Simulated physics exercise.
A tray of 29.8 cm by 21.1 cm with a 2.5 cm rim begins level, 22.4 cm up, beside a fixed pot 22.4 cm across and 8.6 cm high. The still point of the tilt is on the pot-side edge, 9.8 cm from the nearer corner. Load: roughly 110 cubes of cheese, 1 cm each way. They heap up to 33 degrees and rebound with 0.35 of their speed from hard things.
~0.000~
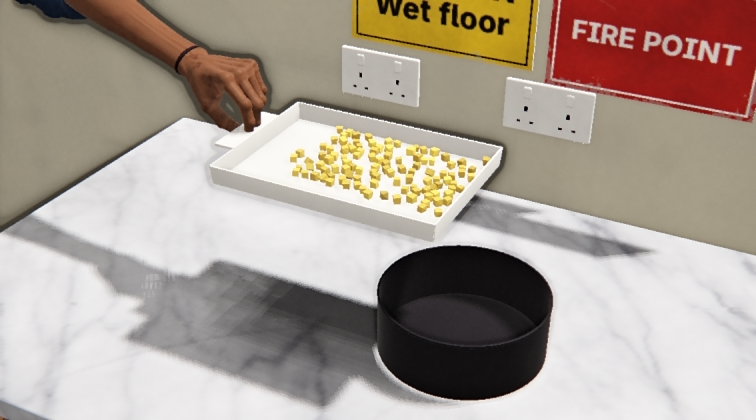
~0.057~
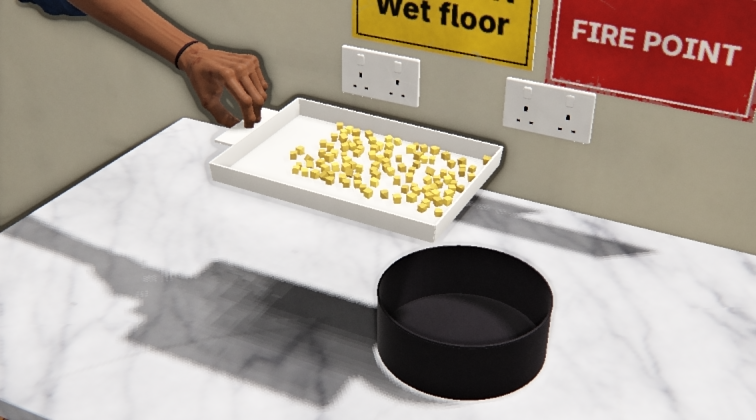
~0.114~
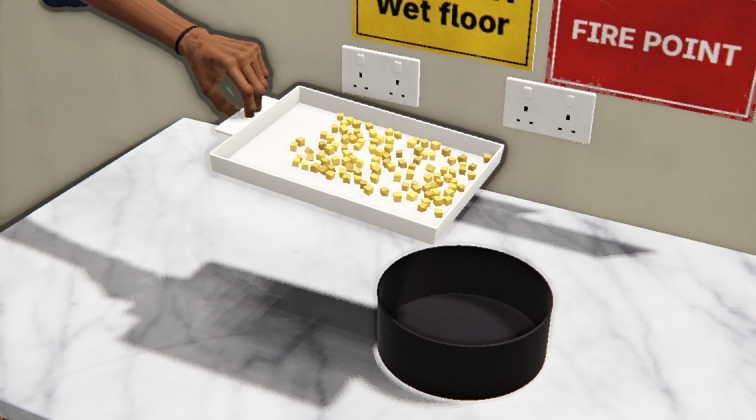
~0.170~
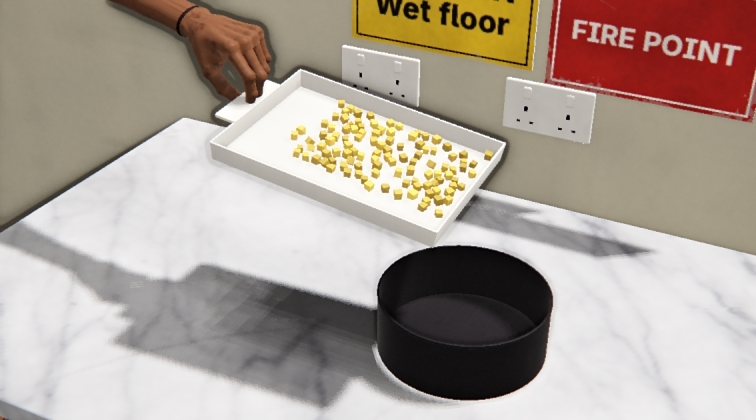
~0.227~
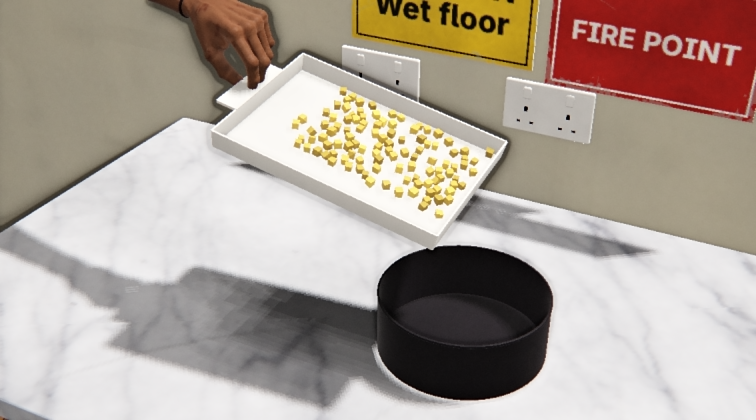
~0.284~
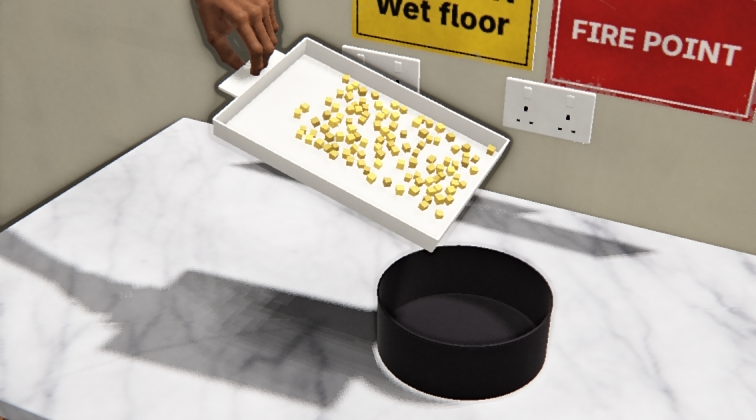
A hand tilts a white tray of small yellow cubes down toward a black pot.
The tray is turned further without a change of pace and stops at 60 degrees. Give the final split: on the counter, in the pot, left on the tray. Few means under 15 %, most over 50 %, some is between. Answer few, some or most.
Counter: Some, pot: Few, tray: Most.
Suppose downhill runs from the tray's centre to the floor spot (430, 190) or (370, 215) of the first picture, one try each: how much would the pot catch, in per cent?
About 20 and 0 per cent.
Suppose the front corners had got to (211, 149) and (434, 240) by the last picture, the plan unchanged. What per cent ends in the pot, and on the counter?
Pot 0, counter 25.
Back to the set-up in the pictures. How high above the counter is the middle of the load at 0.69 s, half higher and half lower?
Roughly 26 cm.
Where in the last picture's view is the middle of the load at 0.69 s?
At about (439, 180).
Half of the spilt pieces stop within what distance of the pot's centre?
About 28 cm.
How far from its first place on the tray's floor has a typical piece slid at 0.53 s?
About 1 cm.
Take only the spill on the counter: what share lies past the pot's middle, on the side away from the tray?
Roughly 90 per cent.
After 0.53 s, tilt 40 degrees; the tray holds 100 %, the pot 0 %.
After 0.69 s, tilt 53 degrees; the tray holds 100 %, the pot 0 %.
After 0.98 s, tilt 60 degrees; the tray holds 70 %, the pot 5 %.
By 2.3 s all is still; counter 30 %, pot 5 %, tray 65 %.
